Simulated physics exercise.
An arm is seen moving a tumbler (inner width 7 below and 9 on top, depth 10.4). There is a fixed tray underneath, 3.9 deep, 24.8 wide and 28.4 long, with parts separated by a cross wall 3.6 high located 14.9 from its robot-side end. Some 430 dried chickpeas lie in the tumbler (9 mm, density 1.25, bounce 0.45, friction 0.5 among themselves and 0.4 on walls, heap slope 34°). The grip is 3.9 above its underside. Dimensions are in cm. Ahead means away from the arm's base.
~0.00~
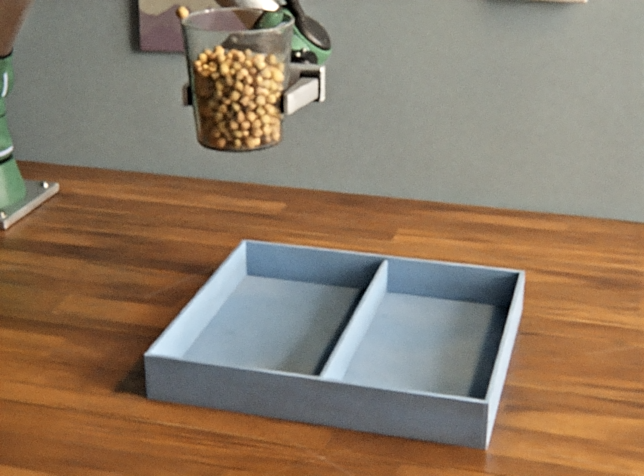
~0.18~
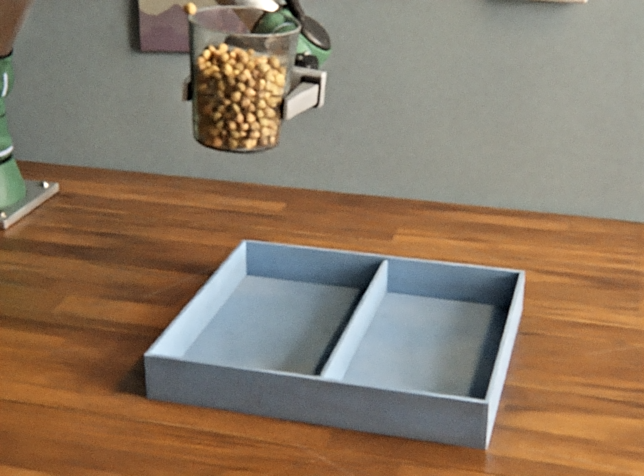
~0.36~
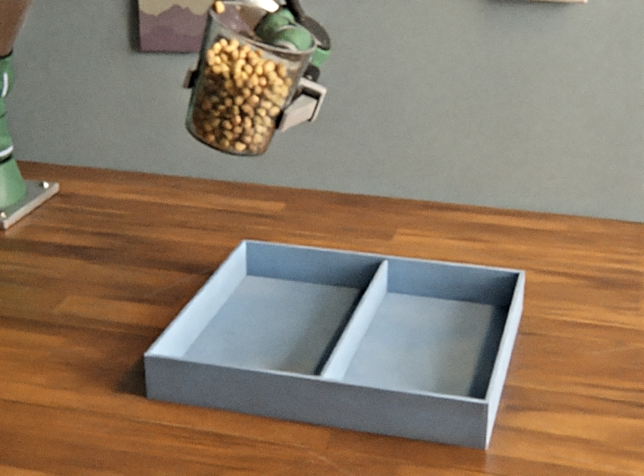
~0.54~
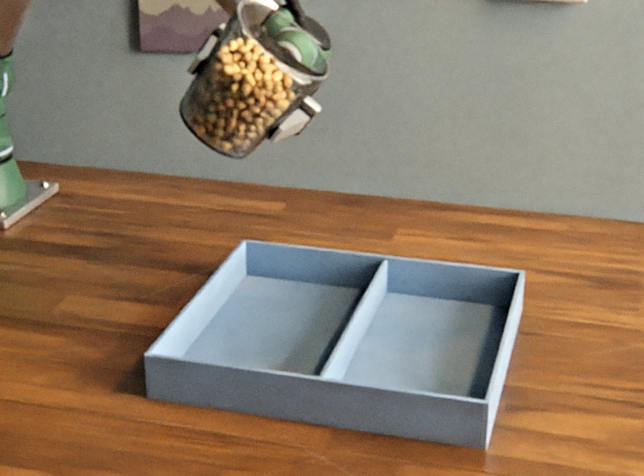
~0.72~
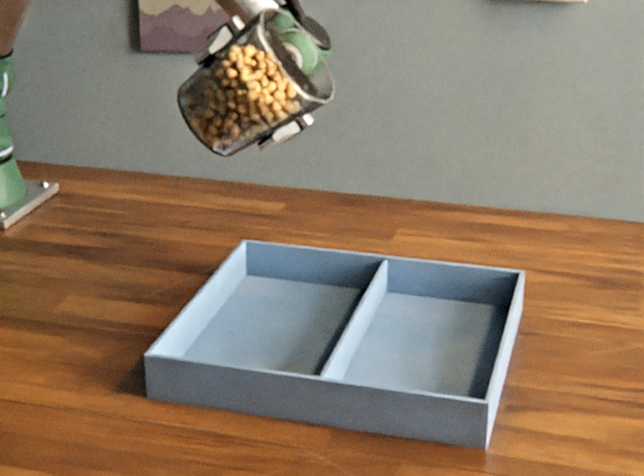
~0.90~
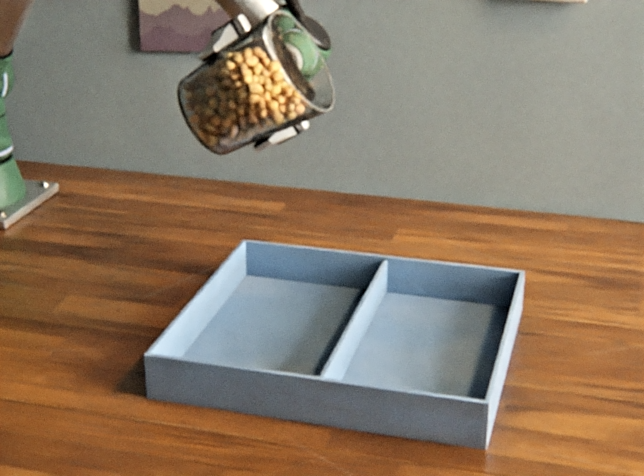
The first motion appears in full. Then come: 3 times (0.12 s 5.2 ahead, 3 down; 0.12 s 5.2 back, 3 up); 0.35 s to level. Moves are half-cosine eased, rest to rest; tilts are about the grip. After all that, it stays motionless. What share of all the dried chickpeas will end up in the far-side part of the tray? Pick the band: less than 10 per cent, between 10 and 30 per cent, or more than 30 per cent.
The share is between 10 and 30 per cent.
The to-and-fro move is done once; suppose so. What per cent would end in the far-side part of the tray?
About 5 per cent, then.
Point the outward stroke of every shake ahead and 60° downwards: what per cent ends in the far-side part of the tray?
Some 5 in a hundred.
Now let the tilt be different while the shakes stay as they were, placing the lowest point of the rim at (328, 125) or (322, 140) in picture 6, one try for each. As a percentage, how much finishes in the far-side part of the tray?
Around 30 per cent, then around 55 per cent.
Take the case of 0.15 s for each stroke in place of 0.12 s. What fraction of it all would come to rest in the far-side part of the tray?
About 5 per cent in that case.
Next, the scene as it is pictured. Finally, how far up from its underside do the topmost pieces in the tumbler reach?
About 8.5 cm.
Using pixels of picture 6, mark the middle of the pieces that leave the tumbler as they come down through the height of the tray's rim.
About at (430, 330).
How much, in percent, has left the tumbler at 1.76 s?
Roughly 20 percent.
After 1.33 s, tilted 58° forward, highest piece 25 above the table; 395 in the tumbler, 24 in the far-side part, 2 in the robot-side part, 12 in flight or on a rim.
After 1.76 s, tilted 39° forward, highest piece 26 above the table; 353 in the tumbler, 47 in the far-side part, 6 on the table or floor, 1 in the robot-side part, 26 in flight or on a rim.
After 2.17 s, level, highest piece 28 above the table; 353 in the tumbler, 62 in the far-side part, 10 on the table or floor, 8 in the robot-side part.
After 3.22 s, level, highest piece 28 above the table; 353 in the tumbler, 62 in the far-side part, 10 on the table or floor, 8 in the robot-side part.
In the end, 353 in the tumbler, 62 in the far-side part, 10 on the table or floor, 8 in the robot-side part. That is 14 % in the far-side part of the tray.
